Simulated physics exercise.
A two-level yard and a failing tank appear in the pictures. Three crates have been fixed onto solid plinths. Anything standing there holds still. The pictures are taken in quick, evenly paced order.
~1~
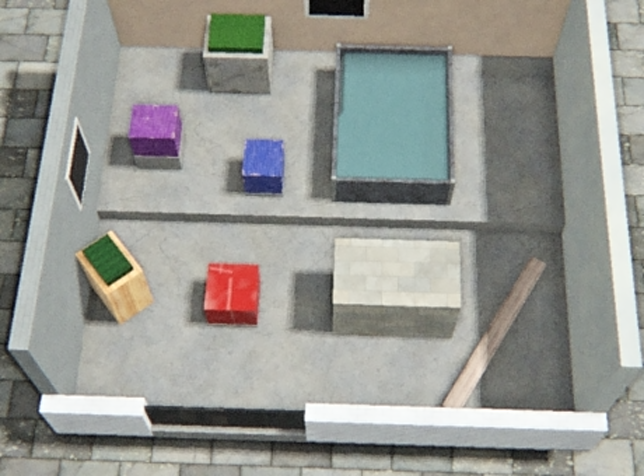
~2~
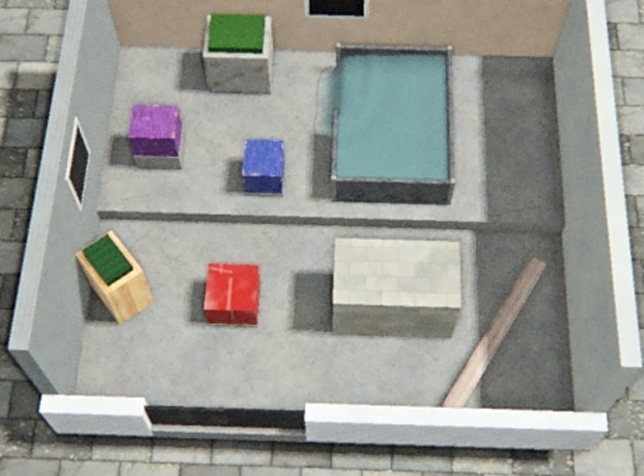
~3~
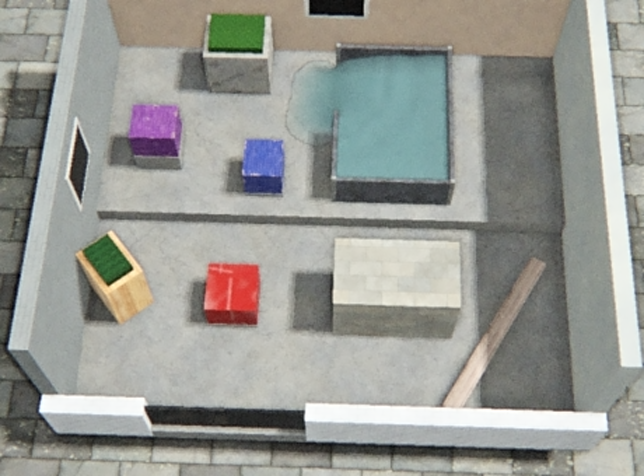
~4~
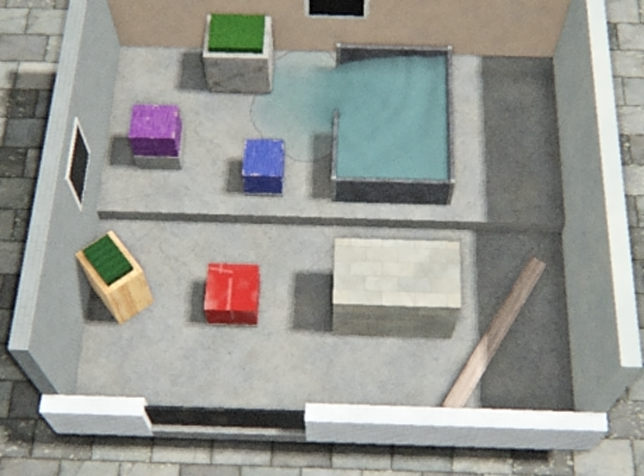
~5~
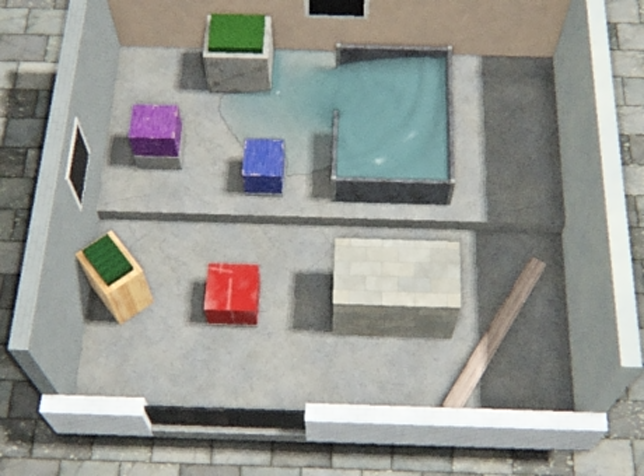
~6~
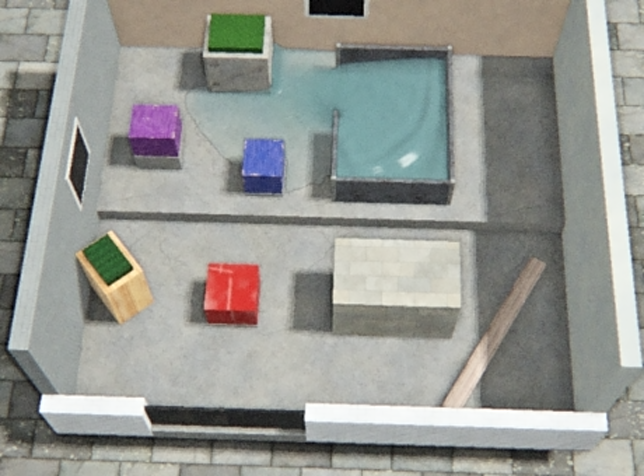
In this clip, water in an open tank in a two-level walled yard pours out through a gap in the tank's left side and spreads leftward across the upper level, between the green-topped block and the blue block.
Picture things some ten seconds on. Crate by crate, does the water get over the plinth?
In the end the purple crate never meets the water, the red crate meets the water, the blue crate meets the water.
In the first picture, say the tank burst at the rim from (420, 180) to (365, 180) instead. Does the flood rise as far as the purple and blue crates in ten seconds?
Note: Purple one is left dry; blue one is left dry.
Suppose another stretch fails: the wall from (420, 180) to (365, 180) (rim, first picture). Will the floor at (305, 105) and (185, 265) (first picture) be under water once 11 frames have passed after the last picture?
I'd expect the first point to stay dry and the second point to be reached.
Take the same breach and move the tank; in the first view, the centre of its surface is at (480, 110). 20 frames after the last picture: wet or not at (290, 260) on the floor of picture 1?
Answer for that point: Inundated.
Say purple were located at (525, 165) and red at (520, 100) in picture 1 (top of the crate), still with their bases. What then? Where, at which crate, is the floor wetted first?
Blue crate.
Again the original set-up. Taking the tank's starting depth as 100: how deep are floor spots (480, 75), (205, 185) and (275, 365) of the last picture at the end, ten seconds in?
Around 4, 8 and 6 percent, in that order.
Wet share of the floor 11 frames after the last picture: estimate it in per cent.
That works out at 30 %.
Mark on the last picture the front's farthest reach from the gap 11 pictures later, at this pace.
My estimate: Roughly (96, 252).
A moment on, water covers 15 % of the floor; the purple crate water round its plinth, the red crate not reached, the blue crate water round its plinth.
Next, water covers 30 % of the floor; the purple crate water round its plinth, the red crate not reached, the blue crate water round its plinth.
Then, water covers 45 % of the floor; the purple crate water round its plinth, the red crate water round its plinth, the blue crate water round its plinth.
Later, water covers 75 % of the floor; the purple crate water round its plinth, the red crate water round its plinth, the blue crate water round its plinth.
In the end, water covers 95 % of the floor; the purple crate stayed above the water, the red crate was topped, the blue crate was topped.
